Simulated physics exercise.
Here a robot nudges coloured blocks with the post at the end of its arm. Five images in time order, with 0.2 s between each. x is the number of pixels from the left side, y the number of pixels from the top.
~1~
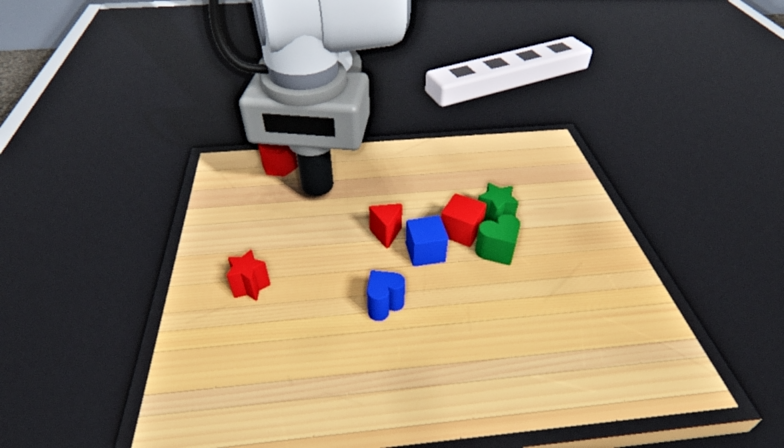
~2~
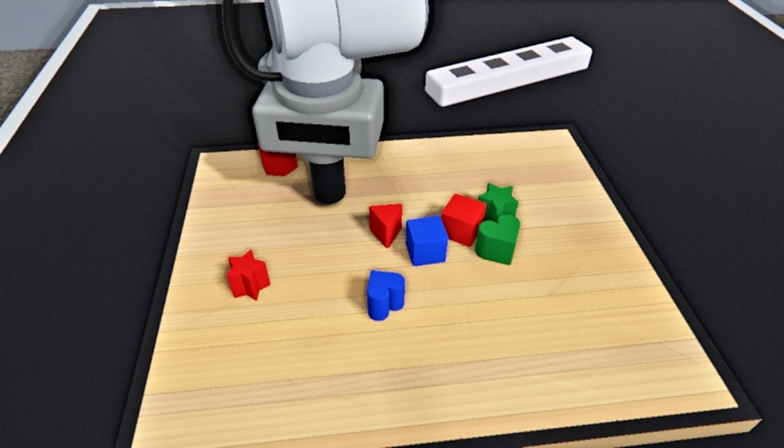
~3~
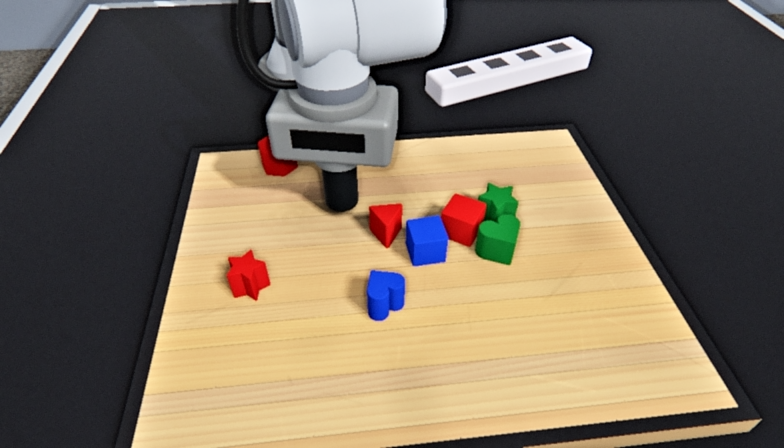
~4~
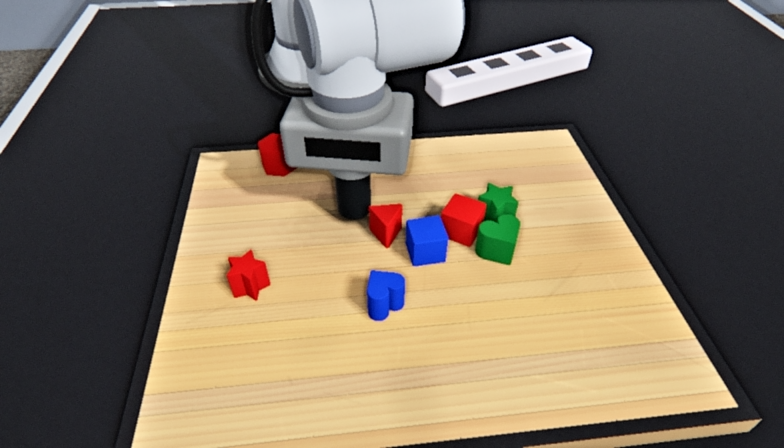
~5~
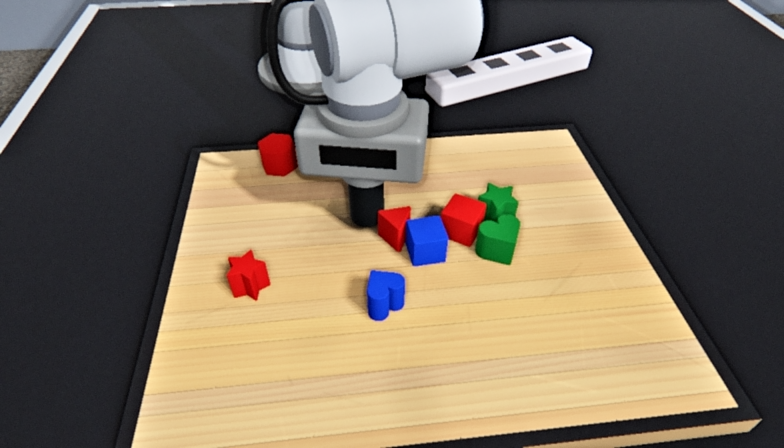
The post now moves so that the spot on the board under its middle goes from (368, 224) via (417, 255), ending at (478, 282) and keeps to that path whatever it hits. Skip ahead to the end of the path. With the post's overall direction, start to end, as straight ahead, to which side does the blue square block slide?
It gets pushed left.
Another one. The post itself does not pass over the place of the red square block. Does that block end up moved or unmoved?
My prediction: It remains in place.
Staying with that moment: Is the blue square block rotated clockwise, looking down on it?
Short answer: No.
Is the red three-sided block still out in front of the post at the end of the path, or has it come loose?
The red three-sided block stays in front.
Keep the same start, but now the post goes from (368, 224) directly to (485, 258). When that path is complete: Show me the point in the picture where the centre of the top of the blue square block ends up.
The middle of its upper face should be somewhere near (498, 263).
The first path, step by step. One third of the way, post at (400, 238); red three-sided block at (430, 231), turned 35° anticlockwise; blue square block at (463, 238).
Two thirds of the way, post at (437, 258); red three-sided block at (469, 249), turned 55° anticlockwise; blue square block at (499, 243), turned 25° anticlockwise; green heart block at (526, 224), turned 15° anticlockwise.
At the end, post at (479, 275); red three-sided block at (516, 264), turned 80° anticlockwise; blue square block at (519, 242), turned 50° anticlockwise; red square block not moved; green heart block at (536, 219), turned 20° anticlockwise.
